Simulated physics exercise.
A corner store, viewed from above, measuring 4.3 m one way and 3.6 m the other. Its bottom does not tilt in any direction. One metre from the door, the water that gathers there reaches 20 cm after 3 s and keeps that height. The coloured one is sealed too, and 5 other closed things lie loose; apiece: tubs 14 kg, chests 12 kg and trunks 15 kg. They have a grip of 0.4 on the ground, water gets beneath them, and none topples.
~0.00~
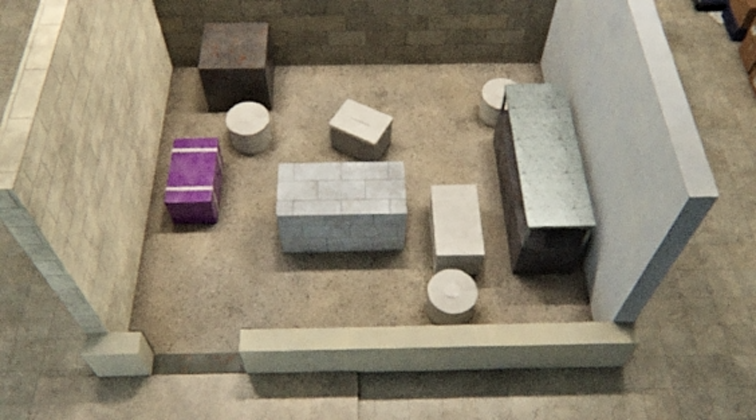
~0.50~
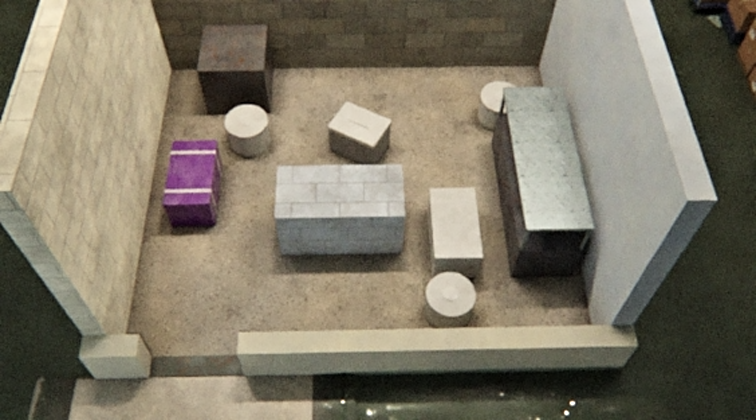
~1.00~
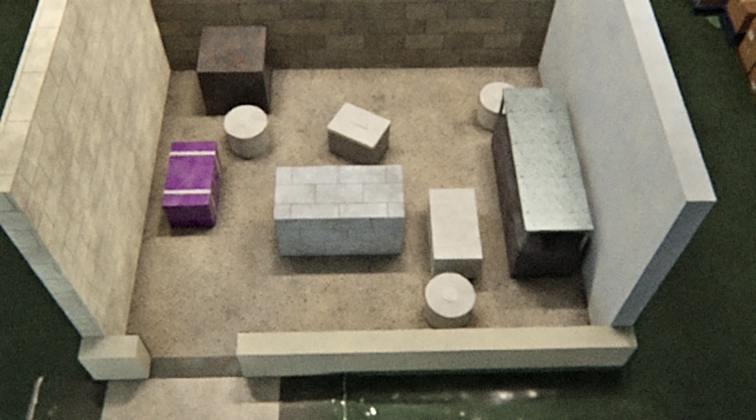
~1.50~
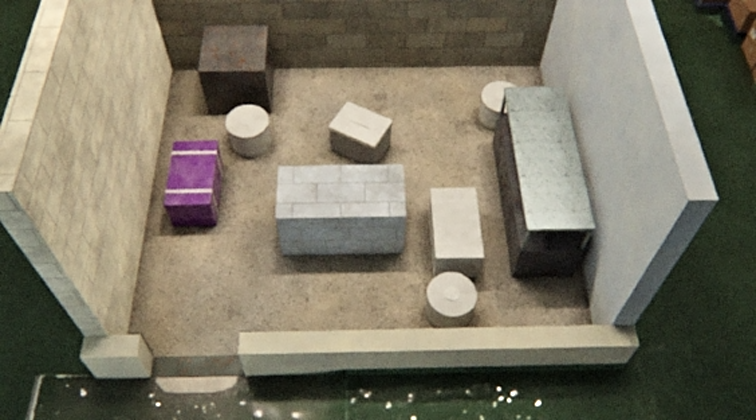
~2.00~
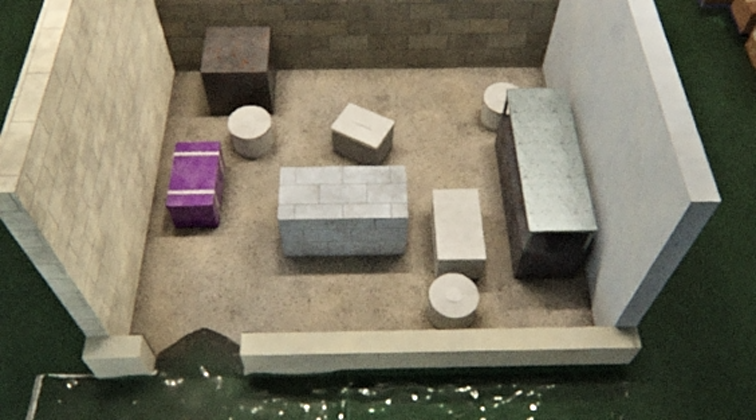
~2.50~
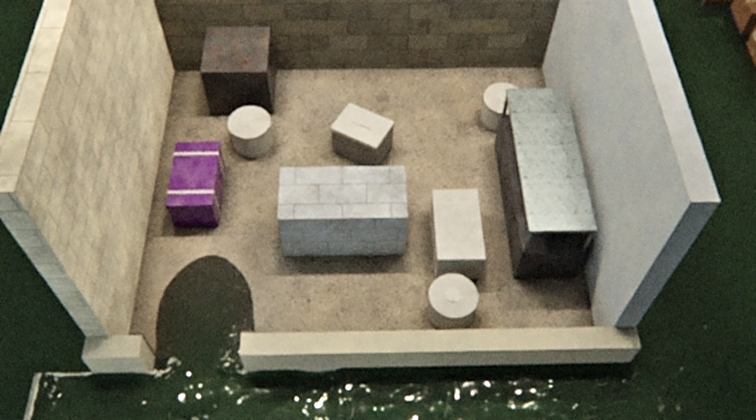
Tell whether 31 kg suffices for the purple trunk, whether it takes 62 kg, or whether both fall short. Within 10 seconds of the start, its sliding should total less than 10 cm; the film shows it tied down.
Only the upper figure is adequate.
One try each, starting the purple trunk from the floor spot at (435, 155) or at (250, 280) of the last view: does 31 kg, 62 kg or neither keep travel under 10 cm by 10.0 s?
Trial 1 - the lower mass works; trial 2 - only the upper mass works.
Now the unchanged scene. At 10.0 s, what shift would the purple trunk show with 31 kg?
200 cm.
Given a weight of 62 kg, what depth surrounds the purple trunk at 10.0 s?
Roughly 11 cm.
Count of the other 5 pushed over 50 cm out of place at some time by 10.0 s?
That comes to 1.
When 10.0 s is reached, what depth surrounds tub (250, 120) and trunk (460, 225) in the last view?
Around 7 cm and 3 cm.
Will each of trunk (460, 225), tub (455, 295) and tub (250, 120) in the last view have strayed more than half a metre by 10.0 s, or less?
In that order: Below, below, beyond.
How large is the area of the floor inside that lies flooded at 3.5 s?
About 3.0 m2 is covered.
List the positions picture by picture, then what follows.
The purple trunk at (192, 169), on the bottom; water covers 0.0 m2; 0 of 6 have shifted, in the first frame.
The purple trunk at (190, 171), on the bottom; 0.0 m2 under water; 0 of 6 have shifted, in the second frame.
The purple trunk at (190, 172), on the bottom; water covers 0.0 m2; 0 of 6 have shifted, in the third frame.
The purple trunk at (191, 172), on the bottom; water covers 0.0 m2; 0 of 6 have shifted, in the fourth frame.
The purple trunk at (194, 173) rests on the ground; water covers 0.1 m2; 0 of 6 have shifted, in the fifth frame.
The purple trunk at (193, 173) rests on the ground; water covers 0.7 m2; 0 of 6 have shifted, in the sixth frame.
After 3.5 s the purple trunk would be 0 cm from its start with 31 kg and 0 cm from its start with 62 kg; 3 cm of water round it then.
After 4.5 s the purple trunk would be 12 cm from its start with 31 kg and 0 cm from its start with 62 kg; 7 cm of water round it then.
After 7.0 s the purple trunk would be 69 cm from its start with 31 kg and 0 cm from its start with 62 kg; 9 cm of water round it then.
After 10.0 s the purple trunk would be 207 cm from its start with 31 kg and 0 cm from its start with 62 kg; 11 cm of water round it then.
